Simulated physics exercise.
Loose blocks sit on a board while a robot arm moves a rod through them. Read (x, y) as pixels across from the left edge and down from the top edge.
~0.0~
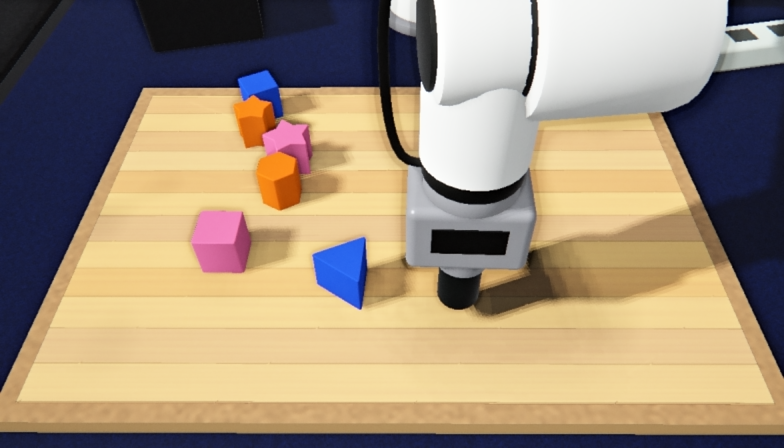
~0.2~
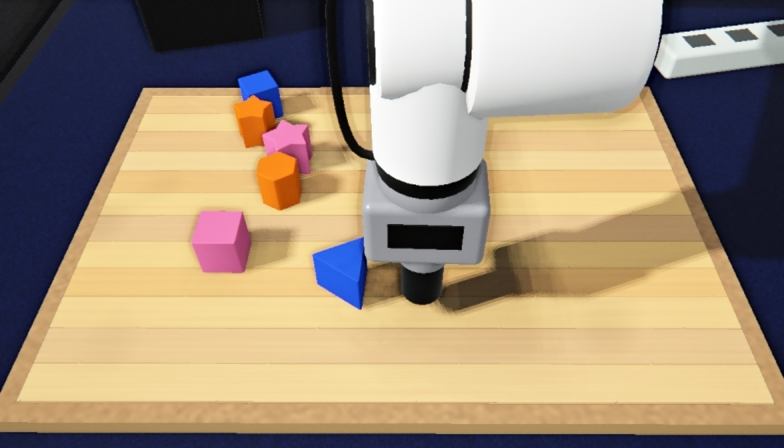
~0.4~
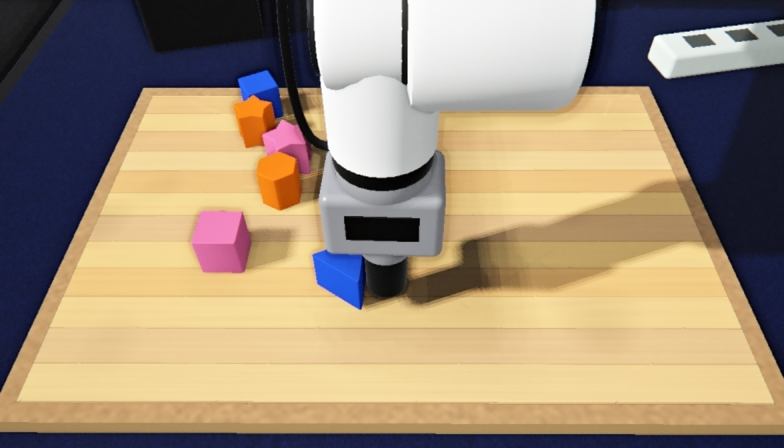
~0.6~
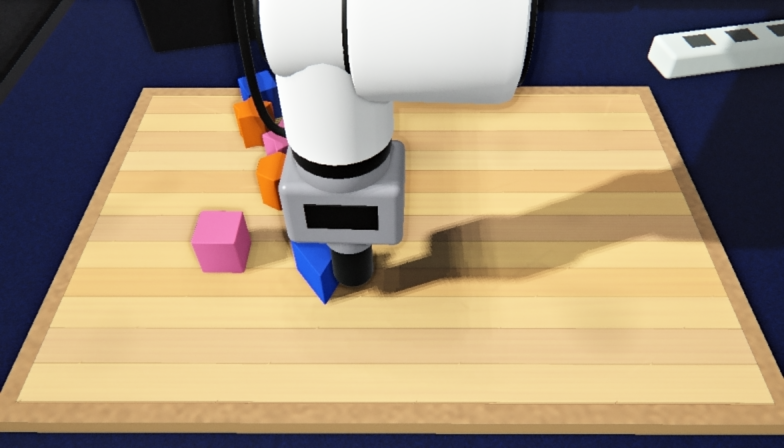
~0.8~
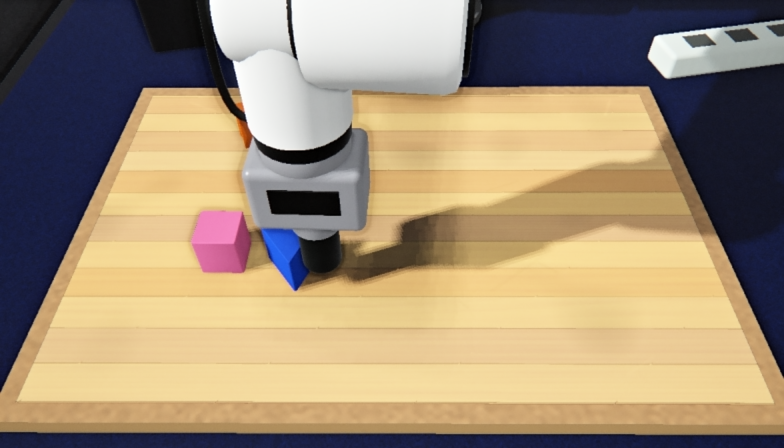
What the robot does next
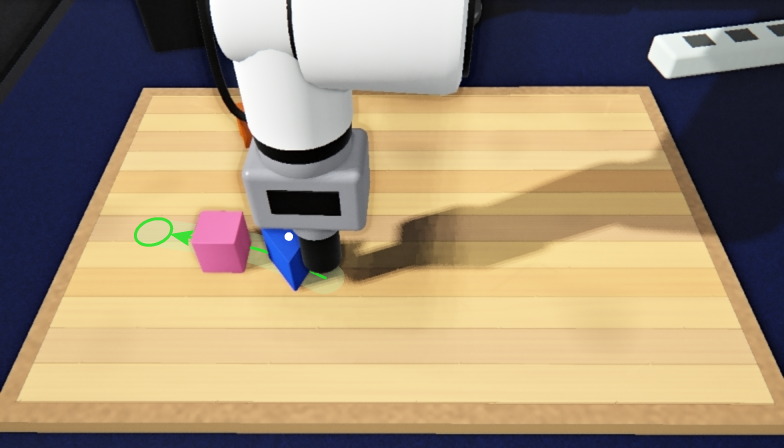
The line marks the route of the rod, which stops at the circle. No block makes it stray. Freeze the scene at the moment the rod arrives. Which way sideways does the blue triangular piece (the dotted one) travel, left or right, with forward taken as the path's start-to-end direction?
The blue triangular piece is shifted sideways to the right, facing along the path from start to end.
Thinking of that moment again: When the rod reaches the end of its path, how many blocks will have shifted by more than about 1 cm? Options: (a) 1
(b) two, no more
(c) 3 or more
Option b.
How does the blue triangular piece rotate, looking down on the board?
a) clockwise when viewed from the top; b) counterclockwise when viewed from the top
a: Clockwise when viewed from the top.
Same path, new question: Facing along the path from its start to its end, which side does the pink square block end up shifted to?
Facing from start to end, it shifts left.
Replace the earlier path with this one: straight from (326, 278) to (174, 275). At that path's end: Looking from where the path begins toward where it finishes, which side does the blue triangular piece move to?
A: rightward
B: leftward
The correct letter is A.
The line goes from (326, 278) by way of (271, 254) and (212, 241) to (154, 232); the dot is on the blue triangular piece.
The first path, step by step. One third of the way, rod at (265, 235); pink square block at (200, 221), turned 35° anticlockwise; blue triangular piece at (236, 207).
Two thirds of the way, rod at (205, 222); pink square block at (158, 225), turned 45° anticlockwise; blue triangular piece at (186, 189), turned 15° clockwise.
At the end, rod at (145, 213); pink square block at (128, 233), turned 75° anticlockwise; orange hexagon unmoved; blue triangular piece at (163, 178), turned 75° clockwise.
